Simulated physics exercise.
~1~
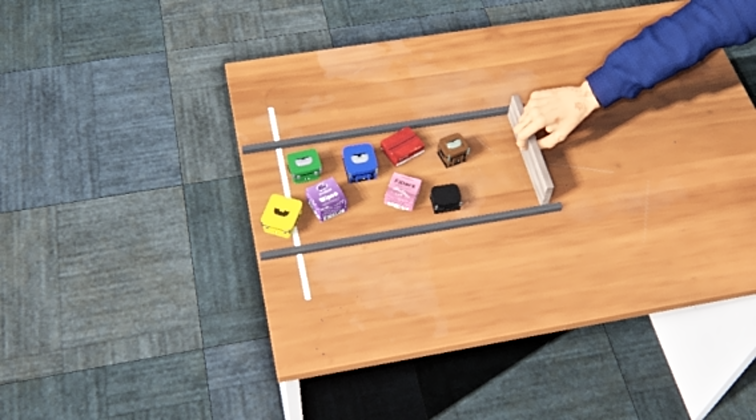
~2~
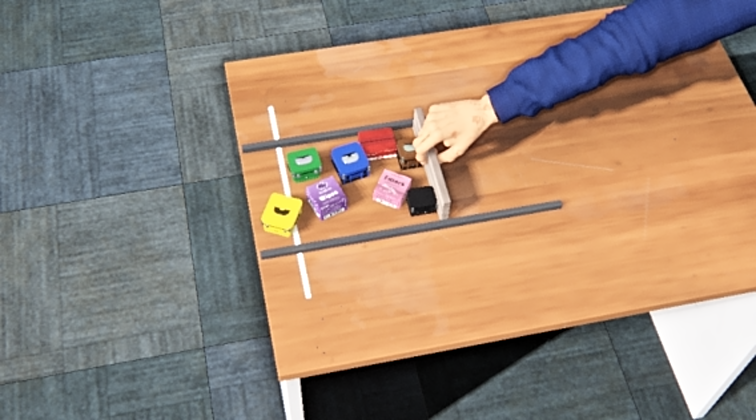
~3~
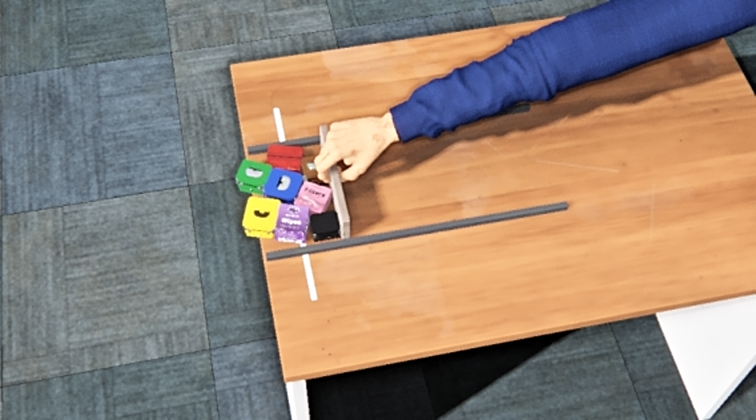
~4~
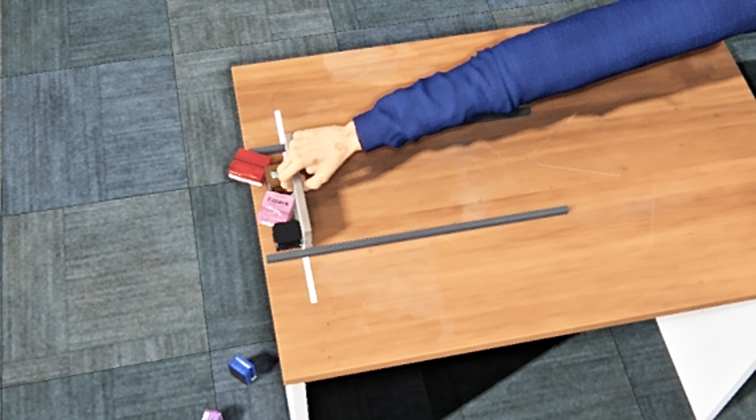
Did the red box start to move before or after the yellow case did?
The red box started to move before the yellow case, which was still sitting in its place near the white tape when the red one had already shifted left.
